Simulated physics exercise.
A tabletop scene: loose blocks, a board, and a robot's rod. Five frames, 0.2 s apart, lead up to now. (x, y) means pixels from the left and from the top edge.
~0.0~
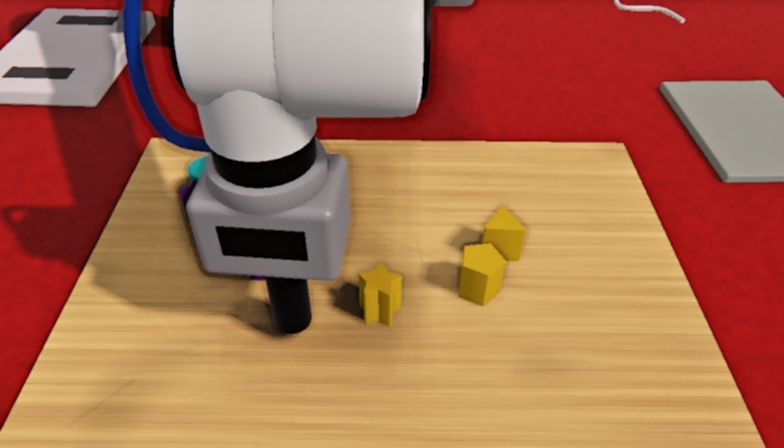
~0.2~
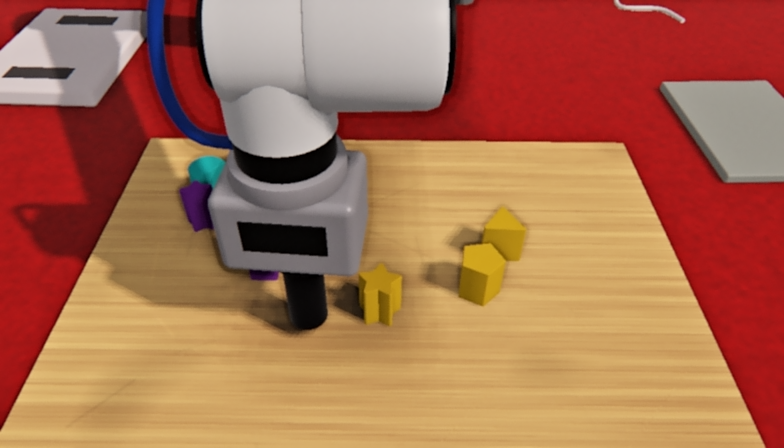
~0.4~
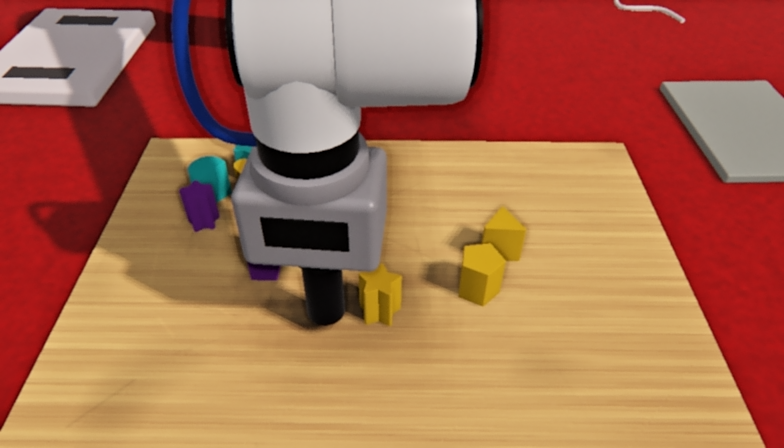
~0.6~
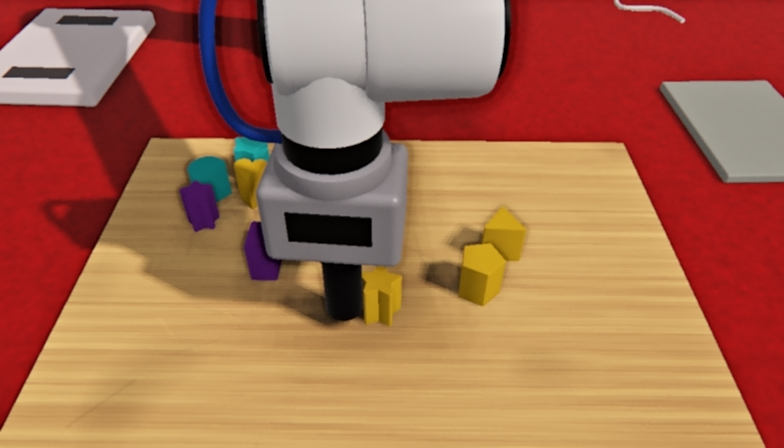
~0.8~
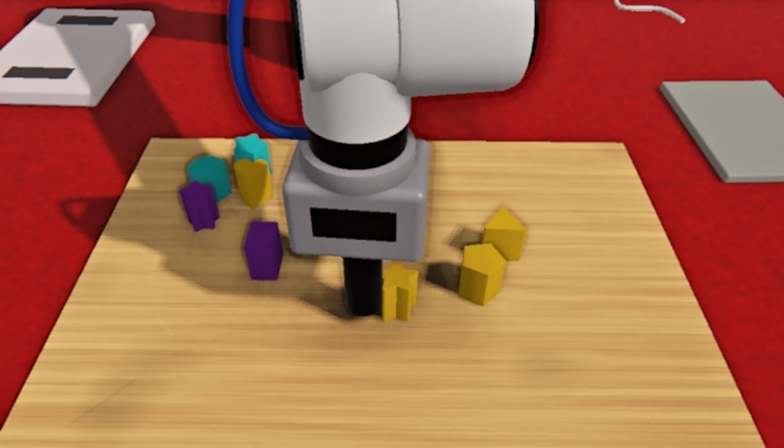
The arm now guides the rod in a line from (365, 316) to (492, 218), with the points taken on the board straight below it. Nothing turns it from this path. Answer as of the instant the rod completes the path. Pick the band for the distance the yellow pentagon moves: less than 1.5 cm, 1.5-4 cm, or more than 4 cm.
Net shift: Below 1.5 cm.
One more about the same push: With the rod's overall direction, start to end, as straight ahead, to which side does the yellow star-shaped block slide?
That block drifts right.
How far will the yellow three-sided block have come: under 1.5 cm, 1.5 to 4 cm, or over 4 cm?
Verdict: Less than 1.5 cm.
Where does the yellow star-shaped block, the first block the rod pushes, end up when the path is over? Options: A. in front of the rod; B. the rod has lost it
The answer is B.
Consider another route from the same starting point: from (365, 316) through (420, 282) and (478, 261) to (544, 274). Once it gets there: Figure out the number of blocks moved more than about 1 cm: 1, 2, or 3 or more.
Total: Three-plus.
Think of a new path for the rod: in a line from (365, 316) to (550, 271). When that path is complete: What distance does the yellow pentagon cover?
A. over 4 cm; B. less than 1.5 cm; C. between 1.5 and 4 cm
My answer is option A.
On the path given first. One third of the way, rod (414, 267); yellow star-shaped block (444, 260), turned 50° clockwise.
Two thirds of the way, rod (457, 234); yellow star-shaped block (449, 255), turned 85° clockwise; yellow pentagon (490, 260).
At the end, rod (494, 205); yellow star-shaped block (449, 255), turned 85° clockwise; yellow pentagon (490, 260); yellow three-sided block not moved.
